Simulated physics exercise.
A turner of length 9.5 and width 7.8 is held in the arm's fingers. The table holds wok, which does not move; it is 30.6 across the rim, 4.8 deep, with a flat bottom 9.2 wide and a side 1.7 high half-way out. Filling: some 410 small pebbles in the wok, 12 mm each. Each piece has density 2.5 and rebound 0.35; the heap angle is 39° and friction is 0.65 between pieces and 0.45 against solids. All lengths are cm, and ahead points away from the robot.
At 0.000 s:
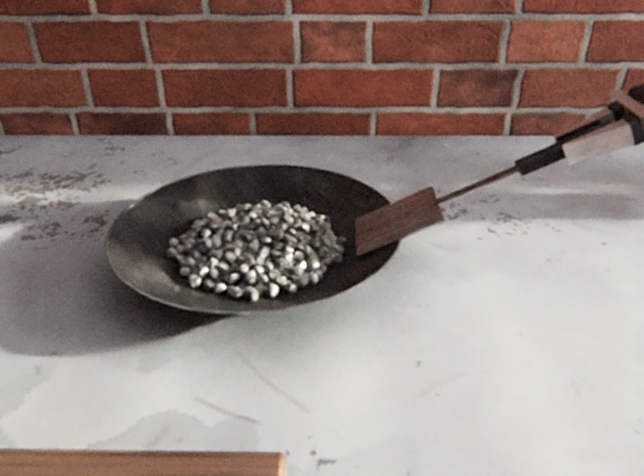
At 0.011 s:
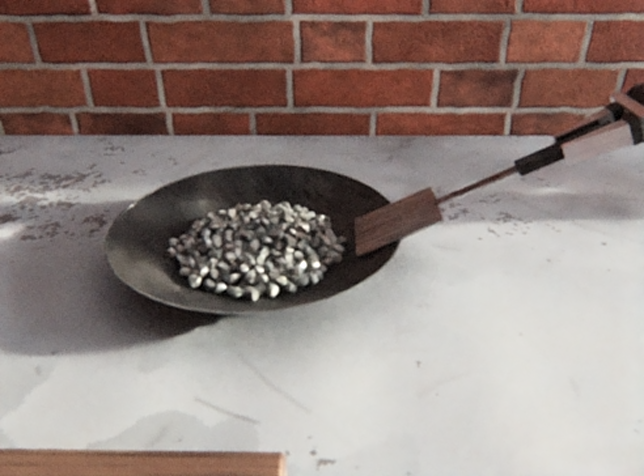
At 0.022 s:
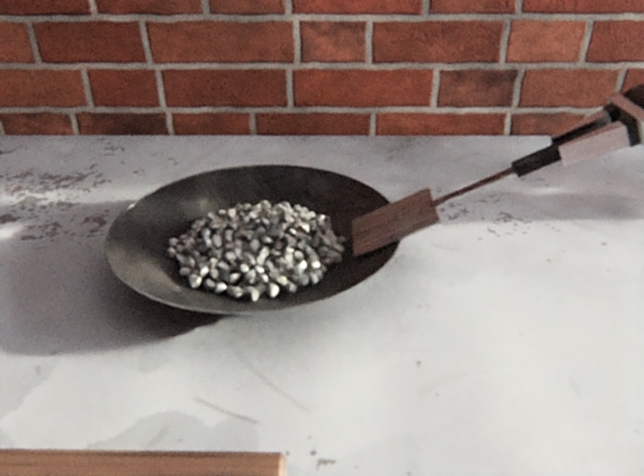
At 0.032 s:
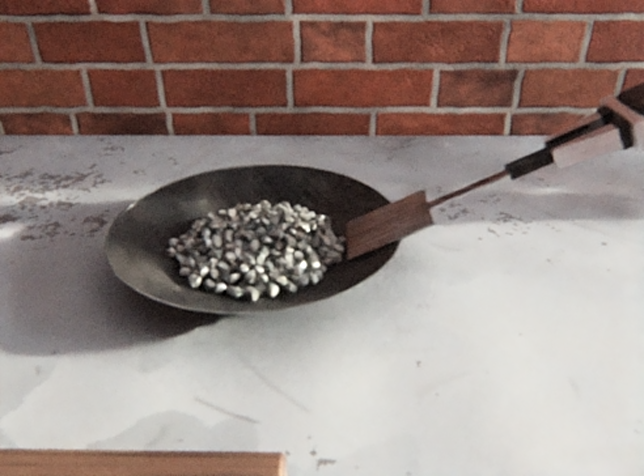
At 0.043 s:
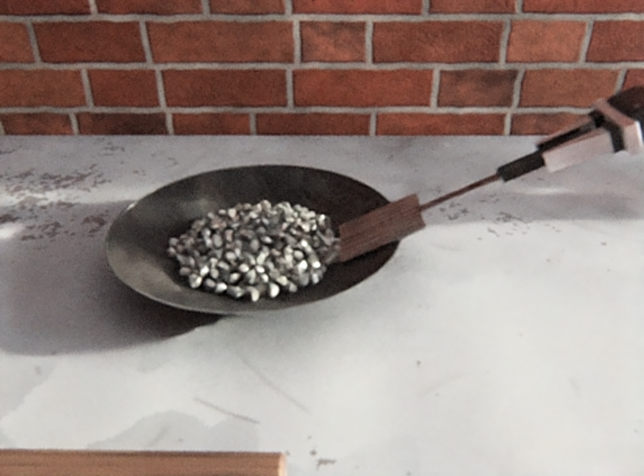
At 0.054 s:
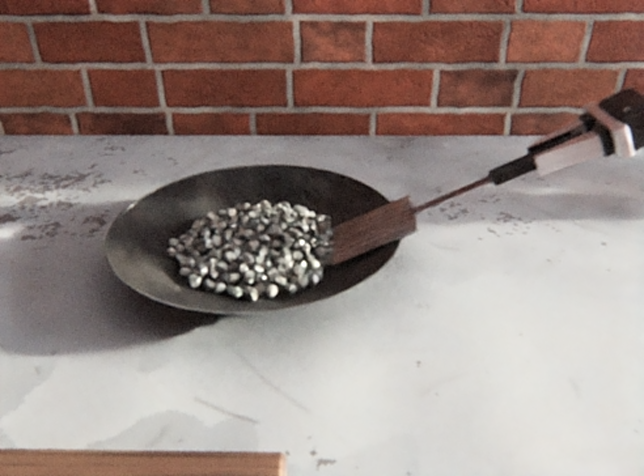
A flat wooden turner gripped by a robot arm slid slowly a short way left inside a dark wok, nudging the right edge of a heap of small pebbles slightly inward while the wok stayed still.
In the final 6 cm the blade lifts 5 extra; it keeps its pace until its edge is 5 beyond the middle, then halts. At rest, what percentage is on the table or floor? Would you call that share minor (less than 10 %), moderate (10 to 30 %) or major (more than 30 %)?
I would call it minor.
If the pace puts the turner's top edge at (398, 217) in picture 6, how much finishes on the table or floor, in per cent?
I'd say around 10 per cent.
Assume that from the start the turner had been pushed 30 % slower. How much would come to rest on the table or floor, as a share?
Some 0 in a hundred.
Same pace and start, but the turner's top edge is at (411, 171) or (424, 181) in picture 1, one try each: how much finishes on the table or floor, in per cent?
Roughly 5% and 0%.
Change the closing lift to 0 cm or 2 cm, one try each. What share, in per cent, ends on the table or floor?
First try around 5 percent, second try around 5 percent.
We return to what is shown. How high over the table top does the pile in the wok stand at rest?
About 6.0 cm above the table.
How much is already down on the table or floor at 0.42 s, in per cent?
Fraction noted: Close to 0 per cent.
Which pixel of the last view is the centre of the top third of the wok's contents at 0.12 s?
I'd point to about (233, 235).
By 0.12 s, sloping 27°, highest piece 5 above the table; 407 in the wok.
By 0.18 s, sloping 27°, highest piece 6 above the table; 406 in the wok, 1 on the blade or in flight.
By 0.42 s, sloping 27°, highest piece 7 above the table; 398 in the wok, 5 on the table or floor, 4 on the blade or in flight.
By 1.47 s, sloping 27°, highest piece 6 above the table; 395 in the wok, 12 on the table or floor.
Final count, 395 in the wok, 12 on the table or floor. That is 3 % on the table or floor.
